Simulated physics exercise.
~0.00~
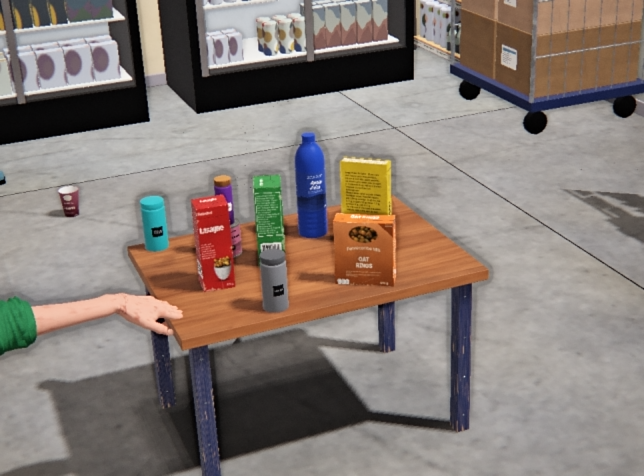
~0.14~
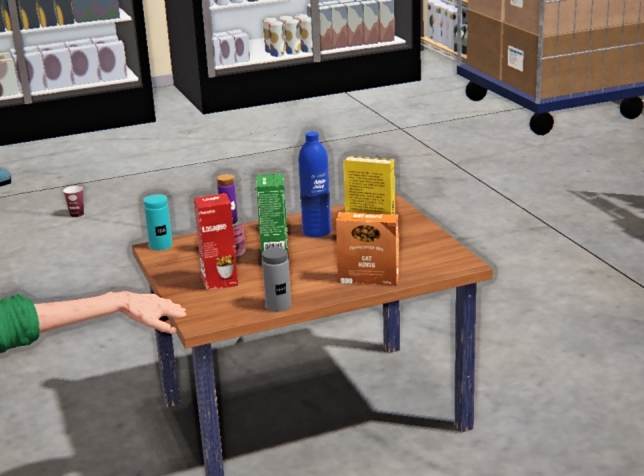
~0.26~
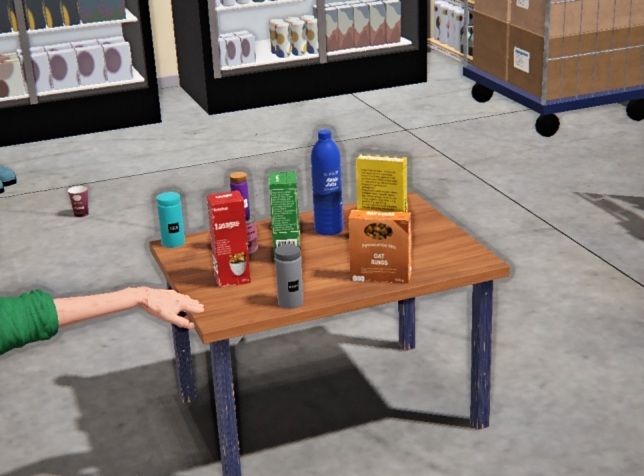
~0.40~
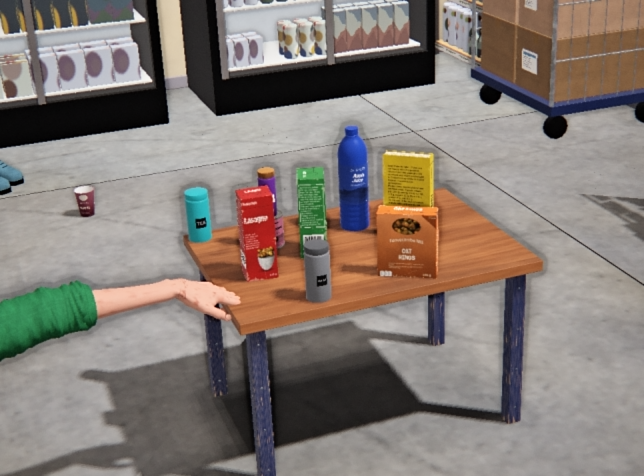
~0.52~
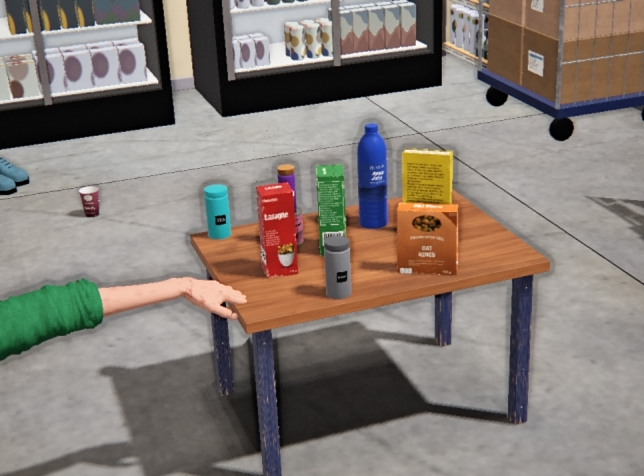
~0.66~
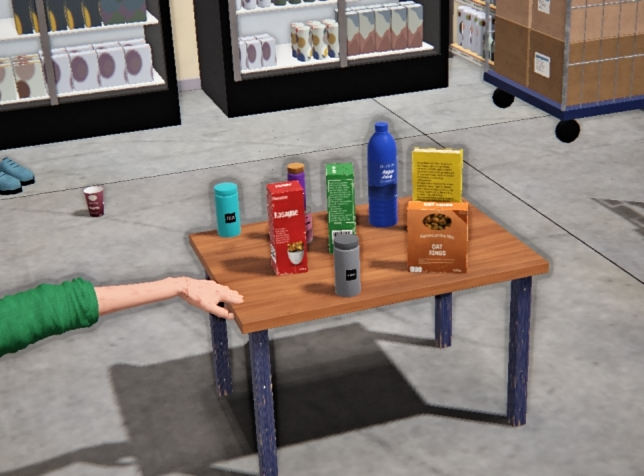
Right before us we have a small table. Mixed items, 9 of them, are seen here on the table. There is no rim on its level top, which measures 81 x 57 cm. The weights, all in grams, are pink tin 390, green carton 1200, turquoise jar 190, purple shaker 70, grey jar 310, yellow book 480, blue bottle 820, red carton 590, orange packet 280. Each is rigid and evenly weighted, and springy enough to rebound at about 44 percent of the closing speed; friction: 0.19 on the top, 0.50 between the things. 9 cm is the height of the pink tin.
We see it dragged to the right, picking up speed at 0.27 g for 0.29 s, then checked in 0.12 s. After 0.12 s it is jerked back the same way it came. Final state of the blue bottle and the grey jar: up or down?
Blue bottle up; grey jar up.
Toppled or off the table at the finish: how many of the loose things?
0.
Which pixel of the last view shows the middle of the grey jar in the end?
It comes to rest near (307, 273).
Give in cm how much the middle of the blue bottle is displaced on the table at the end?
Net shift near 8 cm.
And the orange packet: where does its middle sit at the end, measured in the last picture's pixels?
It settles somewhere near (401, 244).
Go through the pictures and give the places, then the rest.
Blue bottle (311, 185); grey jar (274, 281), in the first picture.
Table along by 1 cm; turquoise jar (158, 222); purple shaker (227, 199), in the second picture.
Table along by 5 cm; purple shaker (240, 197) slid 2 cm; yellow book (382, 199) slid 2 cm, in the third picture.
Table along by 14 cm; green carton (312, 213) slid 4 cm; orange packet (408, 242) slid 4 cm, in the fourth picture.
Table along by 16 cm; green carton (332, 210); turquoise jar (218, 212), in the fifth picture.
Table along by 15 cm; blue bottle (382, 174) slid 3 cm; grey jar (347, 265) slid 3 cm, in the sixth picture.
After 0.76 s, table along by 12 cm; blue bottle slid 6 cm near (381, 174); grey jar slid 6 cm near (345, 266); orange packet slid 6 cm.
After 0.86 s, table along by 6 cm; blue bottle slid 10 cm near (373, 176); grey jar slid 10 cm near (336, 268); orange packet slid 10 cm.
After 1.06 s, blue bottle slid 9 cm near (351, 179); grey jar slid 9 cm near (310, 272); orange packet slid 9 cm.
At rest (1.7 s), not toppled but over 5 cm from the start, pink tin, green carton, turquoise jar, purple shaker, grey jar, yellow book, blue bottle, red carton and orange packet. Seen from the same camera at the end, blue bottle near (348, 180), grey jar near (307, 273).
